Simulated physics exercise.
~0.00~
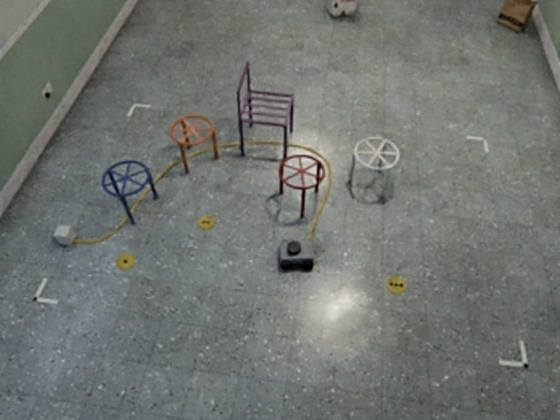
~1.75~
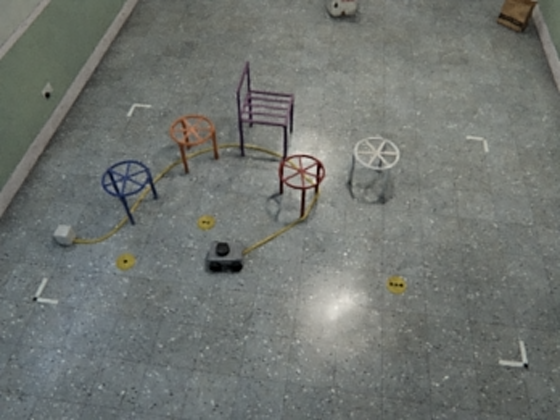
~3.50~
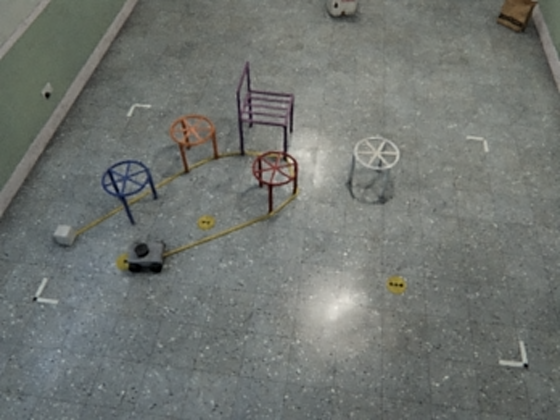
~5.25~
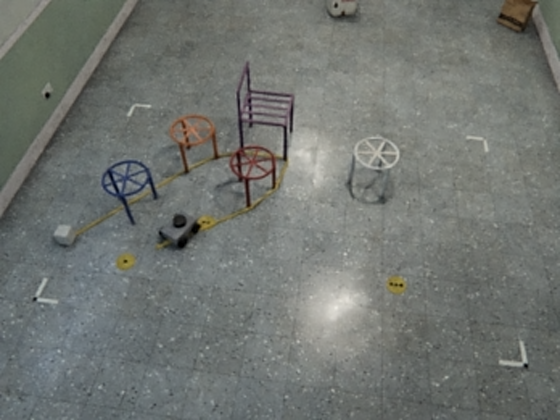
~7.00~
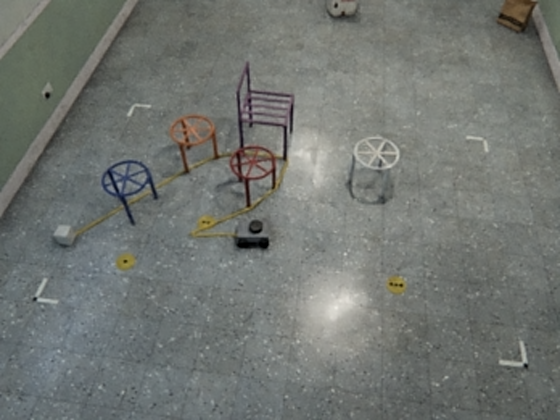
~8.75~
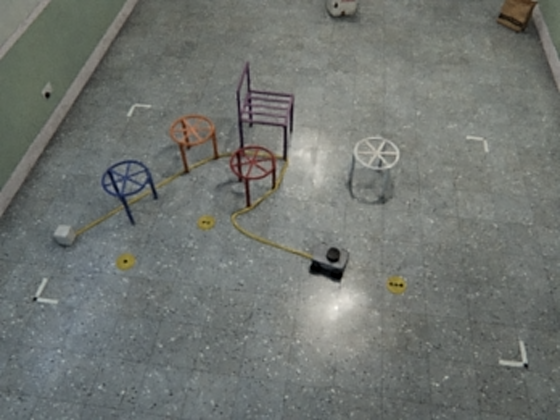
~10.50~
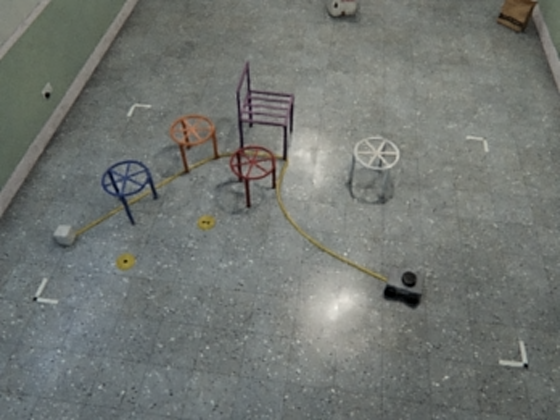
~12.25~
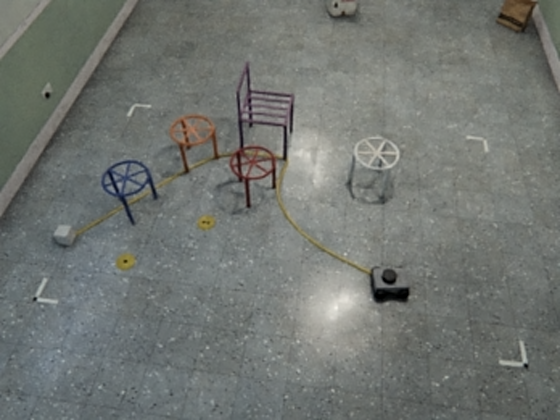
A small dark cart trailing a yellow cord drove left across the floor, and the cord dragged the red stool leftward. The cart then turned back and rolled right, stopping at the far yellow mark while the other stools and purple chair stayed put.
